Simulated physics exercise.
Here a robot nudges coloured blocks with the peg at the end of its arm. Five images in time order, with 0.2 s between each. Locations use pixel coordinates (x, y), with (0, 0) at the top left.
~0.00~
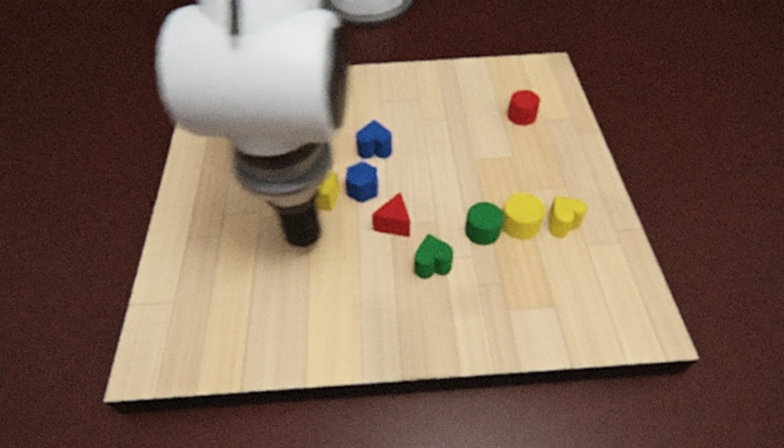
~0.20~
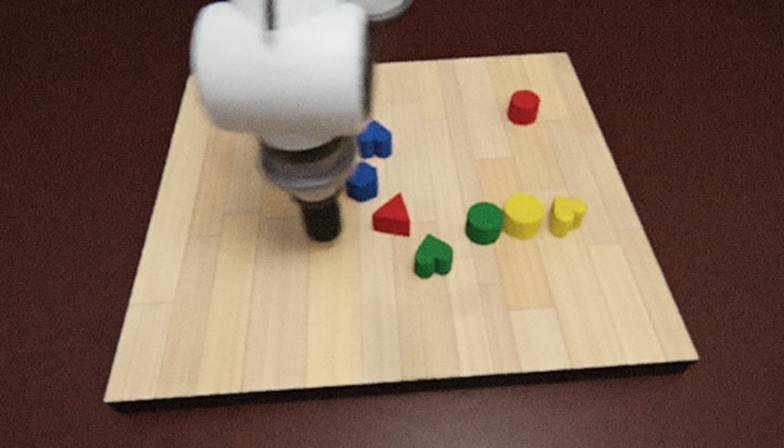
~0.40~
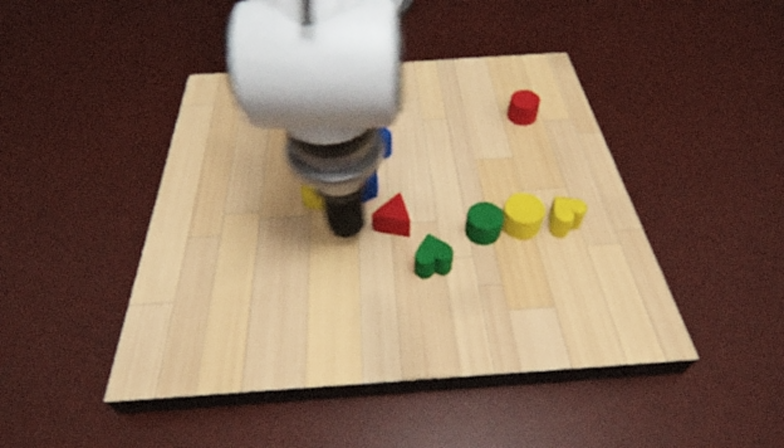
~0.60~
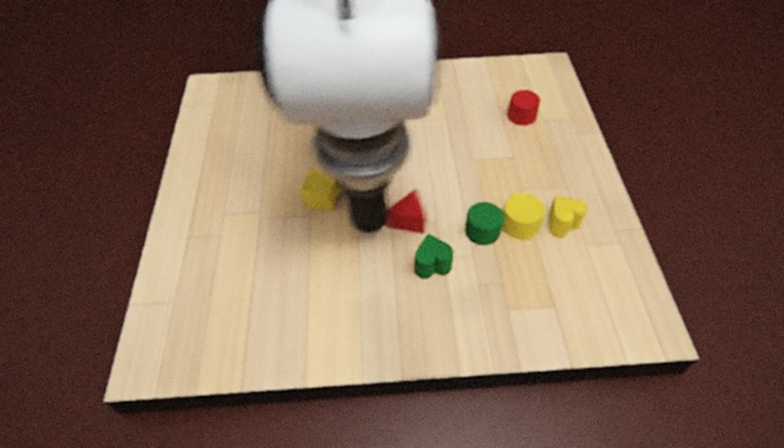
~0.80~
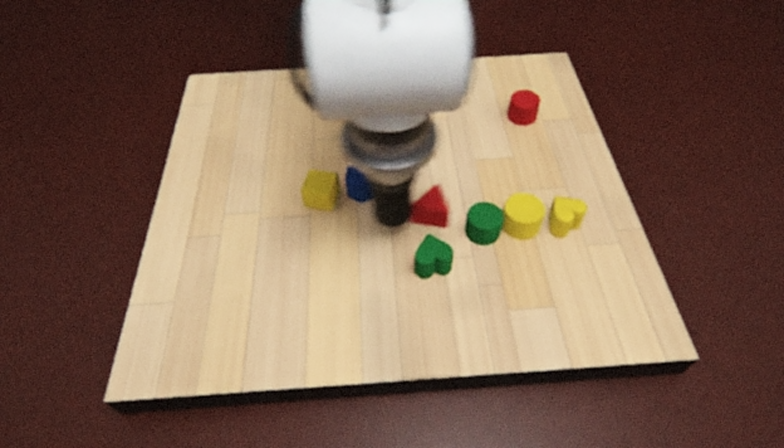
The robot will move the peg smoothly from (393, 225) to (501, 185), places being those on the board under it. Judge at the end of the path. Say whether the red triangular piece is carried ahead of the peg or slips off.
It holds its place in front.
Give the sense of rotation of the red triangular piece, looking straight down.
It turns clockwise.
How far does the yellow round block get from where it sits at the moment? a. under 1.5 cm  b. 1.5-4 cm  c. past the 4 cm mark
a
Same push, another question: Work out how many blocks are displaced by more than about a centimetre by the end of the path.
It will shift just one block.
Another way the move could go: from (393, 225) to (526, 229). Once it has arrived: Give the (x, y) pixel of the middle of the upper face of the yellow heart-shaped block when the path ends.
At roughly (594, 199).
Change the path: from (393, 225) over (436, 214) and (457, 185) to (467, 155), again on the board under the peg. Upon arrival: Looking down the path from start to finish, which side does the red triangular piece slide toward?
Seen from start to end, it moves right.
The first path, step by step. One third of the way, peg (432, 199); red triangular piece (469, 188), turned 30° clockwise; green round block (491, 216).
Two thirds of the way, peg (469, 186); red triangular piece (500, 178), turned 80° clockwise; green round block (491, 216).
At the end, peg (503, 173); red triangular piece (535, 170), turned 95° clockwise; green round block (491, 216); yellow round block in place.
